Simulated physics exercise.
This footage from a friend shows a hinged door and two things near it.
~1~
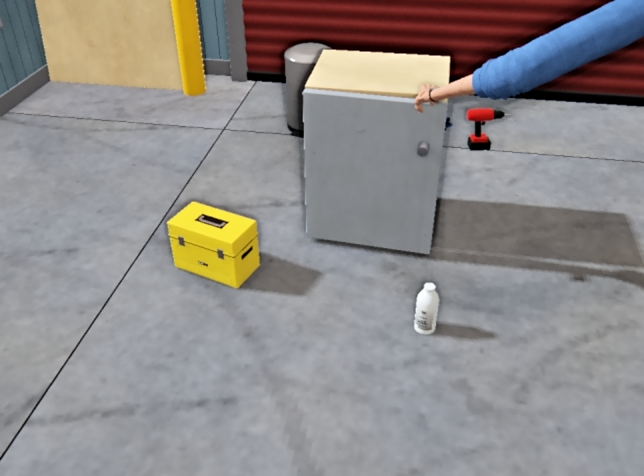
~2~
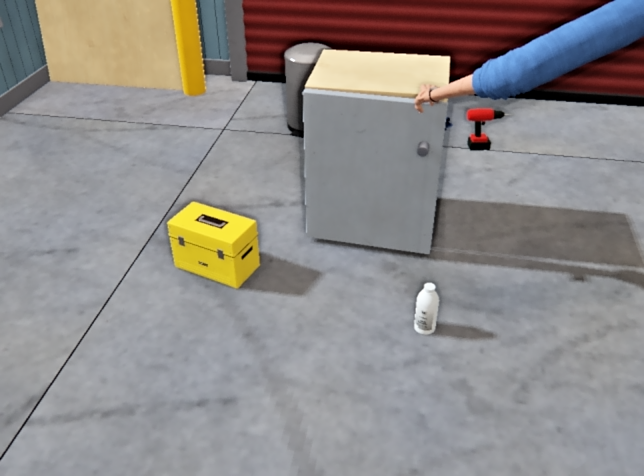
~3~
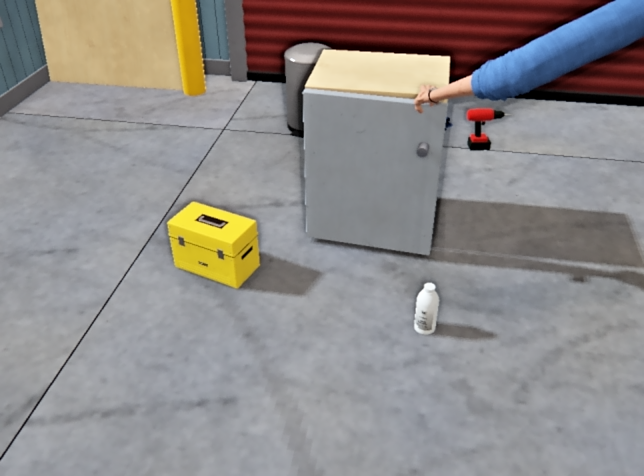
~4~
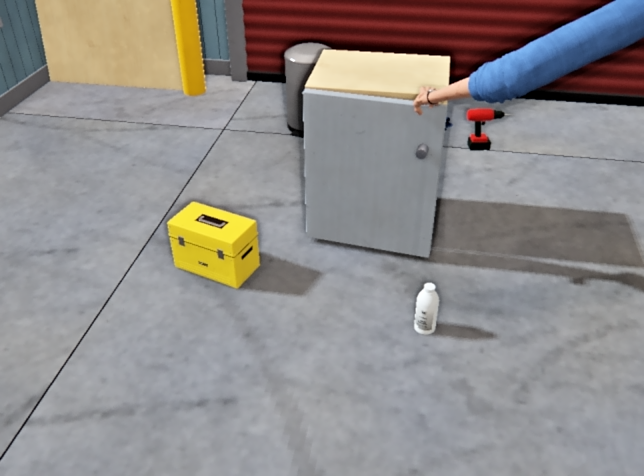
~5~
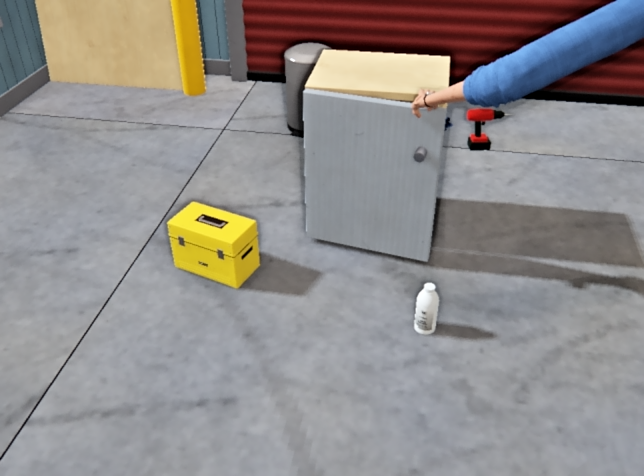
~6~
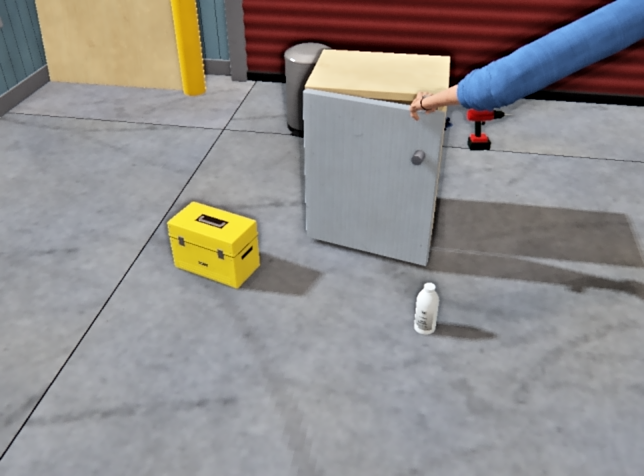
An arm in a blue sleeve pulling a gray cabinet door slightly open, near a yellow toolbox and a white bottle.
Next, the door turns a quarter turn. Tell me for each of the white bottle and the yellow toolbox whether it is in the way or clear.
In short, the white bottle is clear; the yellow toolbox is clear.
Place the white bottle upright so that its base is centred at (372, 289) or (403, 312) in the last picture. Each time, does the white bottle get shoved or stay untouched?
Well, the white bottle gets pushed the first time and goes undisturbed the second.
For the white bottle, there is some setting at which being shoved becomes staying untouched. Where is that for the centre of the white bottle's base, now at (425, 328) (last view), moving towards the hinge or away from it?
Around (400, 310).
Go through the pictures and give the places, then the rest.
Door 4° open; white bottle (427, 307); yellow toolbox (215, 244); door (369, 179), in the first picture.
Door 4° open; yellow toolbox (215, 245); door (369, 179), in the second picture.
Door 5° open; white bottle (427, 308); door (369, 179), in the third picture.
Door 7° open; yellow toolbox (215, 245); door (369, 180), in the fourth picture.
Door 10° open; white bottle (427, 308); door (368, 182), in the fifth picture.
Door 13° open; white bottle (427, 308); yellow toolbox (215, 245); door (366, 184), in the sixth picture.
Then, 1.20 s on from there, door 51° open; white bottle at rest near (427, 308); yellow toolbox at rest near (215, 245).
In the end, the white bottle escapes contact, near (427, 308); the yellow toolbox escapes contact, near (215, 245).
